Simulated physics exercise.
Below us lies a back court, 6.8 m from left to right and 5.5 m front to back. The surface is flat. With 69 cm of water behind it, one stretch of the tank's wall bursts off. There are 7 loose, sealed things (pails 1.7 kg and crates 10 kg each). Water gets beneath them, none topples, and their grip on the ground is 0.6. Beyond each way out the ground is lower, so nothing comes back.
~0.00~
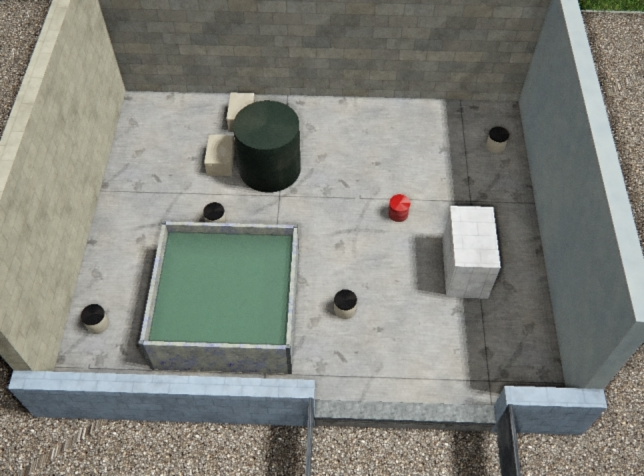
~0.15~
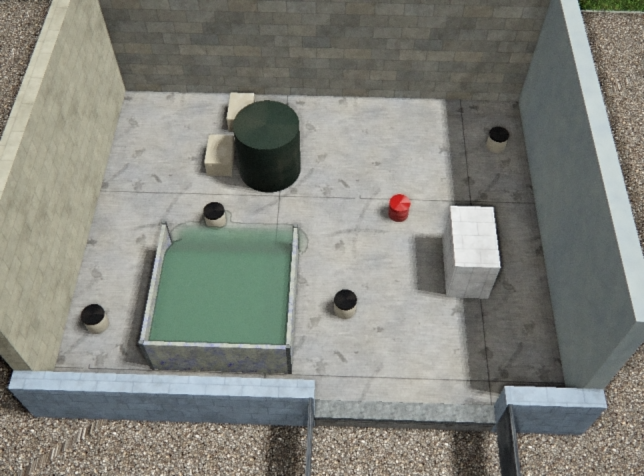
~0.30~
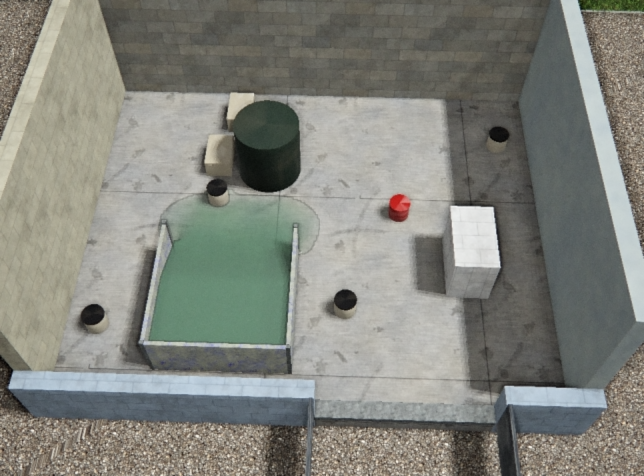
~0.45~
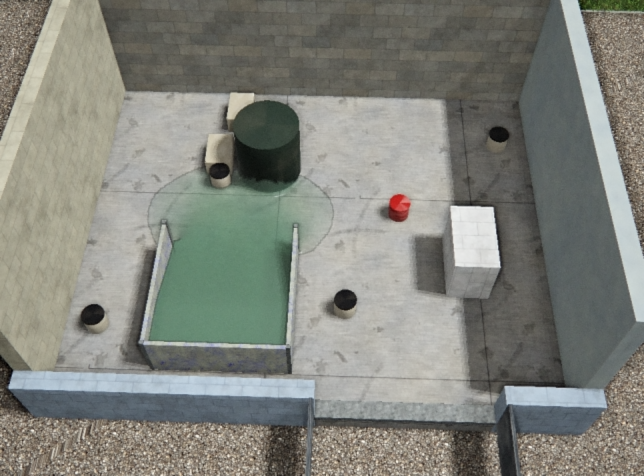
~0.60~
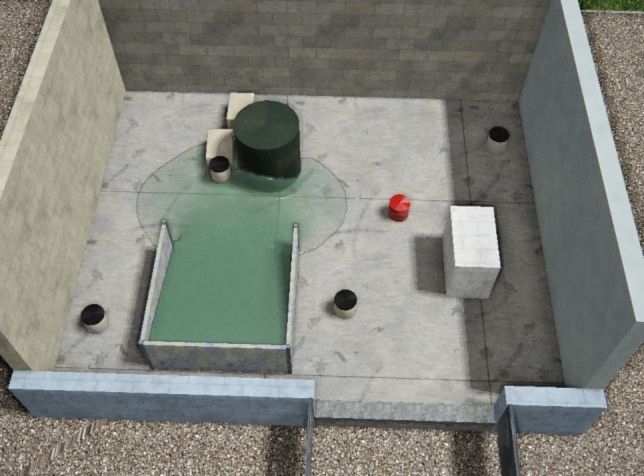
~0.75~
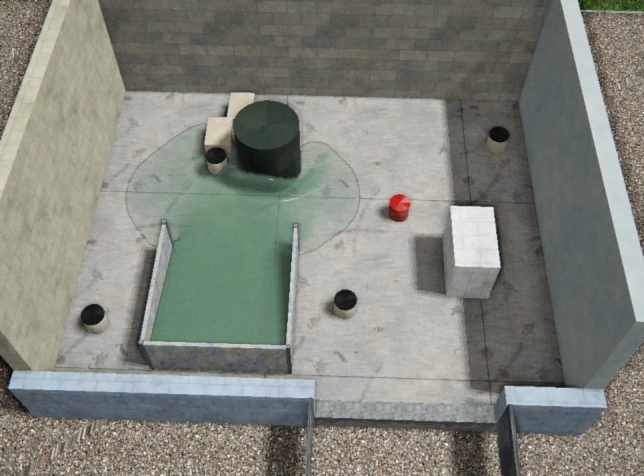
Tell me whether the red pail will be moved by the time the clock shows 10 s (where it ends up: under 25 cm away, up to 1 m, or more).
Red pail gets carried off.
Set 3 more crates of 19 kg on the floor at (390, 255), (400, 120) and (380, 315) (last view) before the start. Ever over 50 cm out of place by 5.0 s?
In that order: Less, past it, under.
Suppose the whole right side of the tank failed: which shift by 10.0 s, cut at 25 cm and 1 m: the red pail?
In that case the red pail ends far away.
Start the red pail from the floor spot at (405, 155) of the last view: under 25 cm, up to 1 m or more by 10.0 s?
It gets carried off.
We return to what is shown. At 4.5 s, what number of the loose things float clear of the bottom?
At that moment 4.
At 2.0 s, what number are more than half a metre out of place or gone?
By then 2.
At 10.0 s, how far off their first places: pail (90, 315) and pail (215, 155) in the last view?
In turn: Gone out, 400 cm.
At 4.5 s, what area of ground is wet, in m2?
Some 29 m2.
After 2.0 s the red pail is near (405, 206), 0.1 m from its start, aground; 0 of 7 are out; 2 afloat.
After 4.5 s the red pail is near (424, 274), 1.3 m from its start, aground; 0 of 7 are out; 4 afloat.
After 7.0 s the red pail is near (398, 330), 2.2 m from its start, afloat; 0 of 7 are out; 6 afloat.
After 10.0 s the red pail has gone out; 2 of 7 are out; 4 afloat.
